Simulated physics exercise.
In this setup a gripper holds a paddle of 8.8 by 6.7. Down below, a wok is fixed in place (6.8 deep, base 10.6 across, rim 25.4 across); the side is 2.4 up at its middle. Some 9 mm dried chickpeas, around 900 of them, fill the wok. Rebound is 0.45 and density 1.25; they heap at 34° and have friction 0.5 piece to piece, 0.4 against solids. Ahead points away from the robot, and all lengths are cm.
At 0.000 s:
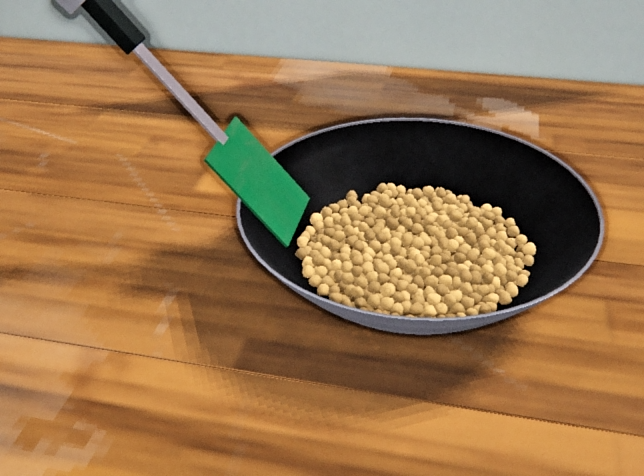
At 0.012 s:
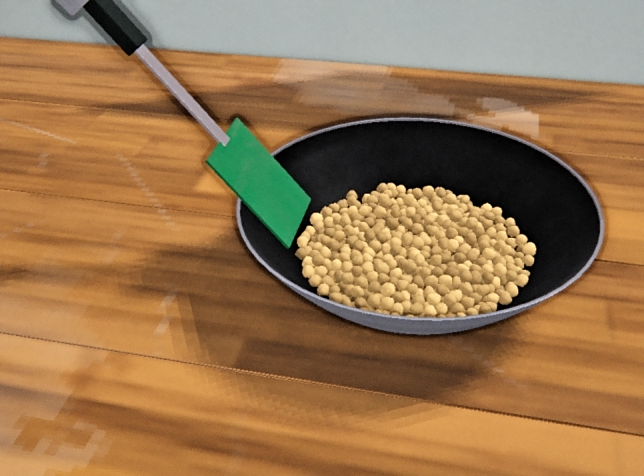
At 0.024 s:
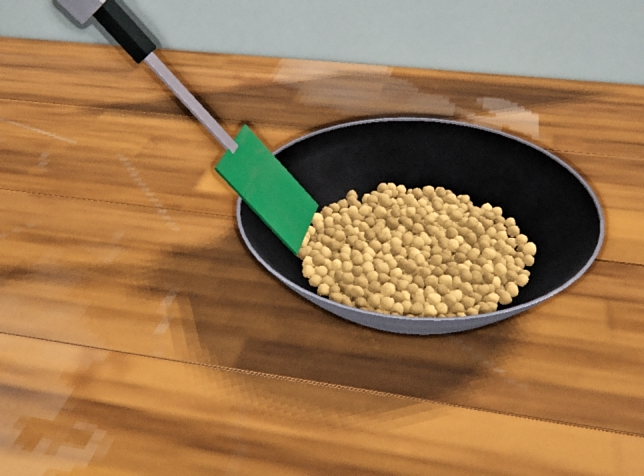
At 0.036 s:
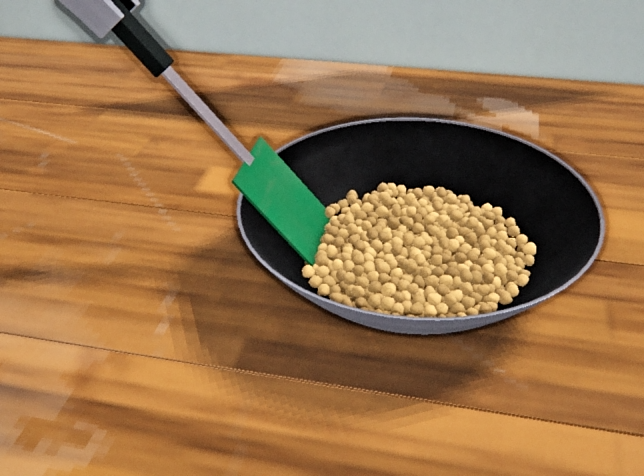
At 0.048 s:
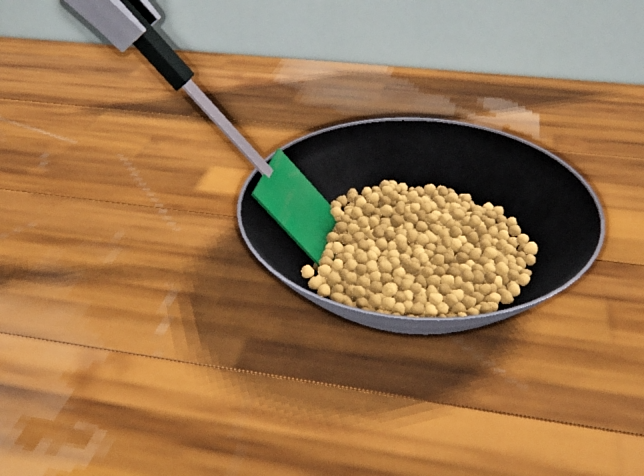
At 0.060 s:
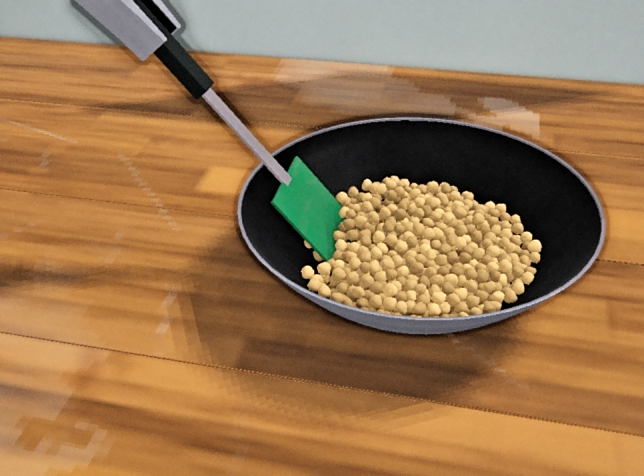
The clip shows a gripper holding a green paddle at the left side of a dark wok filled with small tan balls on a wooden surface; the paddle moves slightly rightward into the pile, nudging the nearest balls.
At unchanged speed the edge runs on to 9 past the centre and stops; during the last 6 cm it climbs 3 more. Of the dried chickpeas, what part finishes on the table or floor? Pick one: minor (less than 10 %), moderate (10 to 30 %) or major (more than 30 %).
Major.
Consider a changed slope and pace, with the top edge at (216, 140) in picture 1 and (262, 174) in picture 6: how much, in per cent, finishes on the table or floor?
Roughly 30 %.
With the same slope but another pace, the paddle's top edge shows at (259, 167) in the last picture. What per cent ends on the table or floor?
Expect about 25 per cent there.
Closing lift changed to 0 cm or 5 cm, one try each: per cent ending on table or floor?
Estimates, in order: 40 % then 35 %.
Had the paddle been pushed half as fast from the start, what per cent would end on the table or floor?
I'd expect near 25 per cent.
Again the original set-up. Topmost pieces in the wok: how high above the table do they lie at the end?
Peak at rest, approximately 5.5 centimetres.
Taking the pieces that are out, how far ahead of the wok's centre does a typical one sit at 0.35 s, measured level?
Roughly 28 cm.
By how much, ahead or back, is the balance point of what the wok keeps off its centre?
About 2.0 centimetres ahead.
By 0.10 s, sloping 50°, highest piece 8 above the table; 900 in the wok.
By 0.14 s, sloping 50°, highest piece 10 above the table; 900 in the wok.
By 0.35 s, sloping 50°, highest piece 19 above the table; 566 in the wok, 58 on the table or floor, 276 on the blade or in flight.
By 1.40 s, sloping 50°, highest piece 5 above the table; 566 in the wok, 334 on the table or floor.
Final count, 566 in the wok, 334 on the table or floor. That is 37 % on the table or floor.
